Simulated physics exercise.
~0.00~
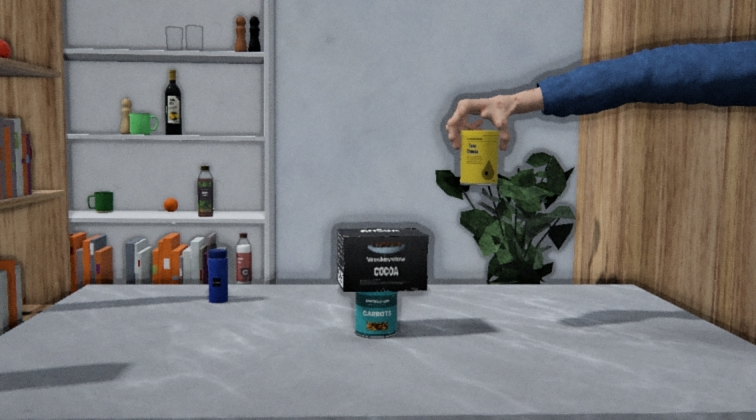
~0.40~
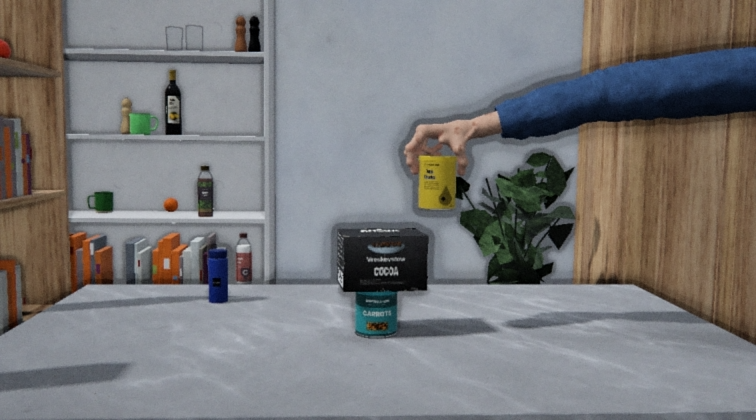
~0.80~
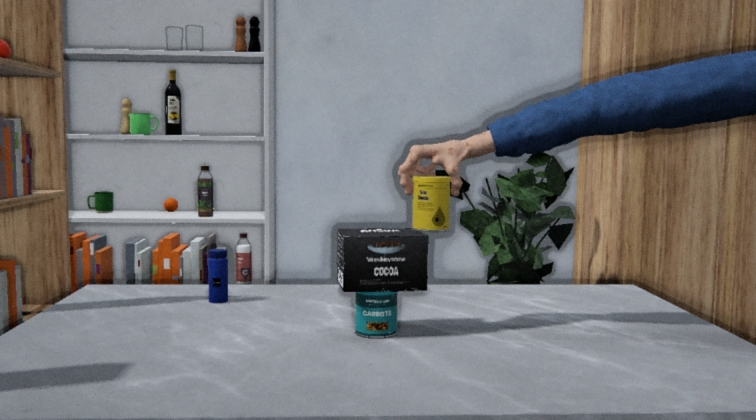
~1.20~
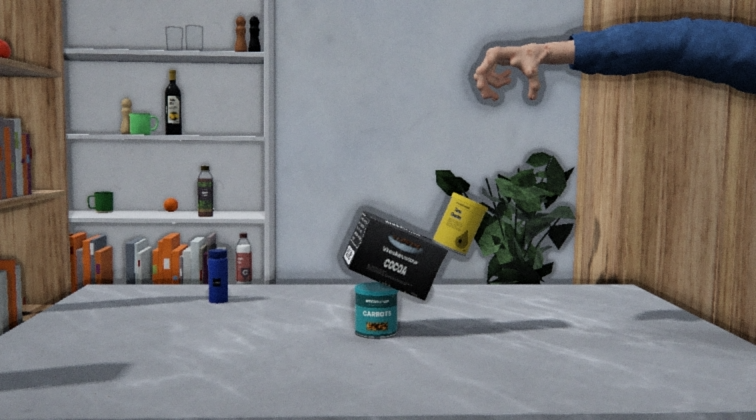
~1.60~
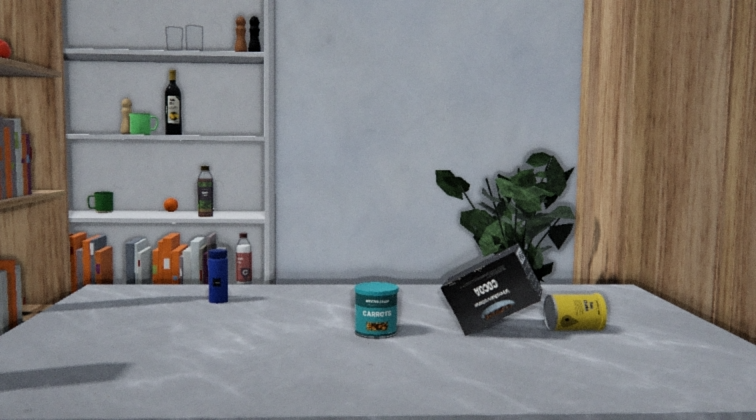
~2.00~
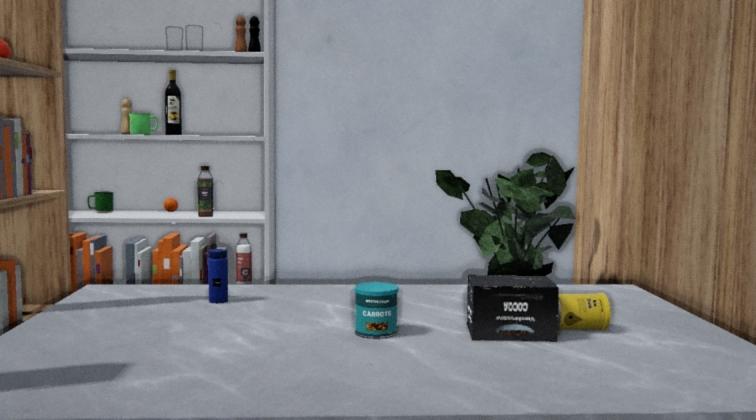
Yellow tin set by a hand on the right edge of a black cocoa box, both toppling off a turquoise pot onto the table.
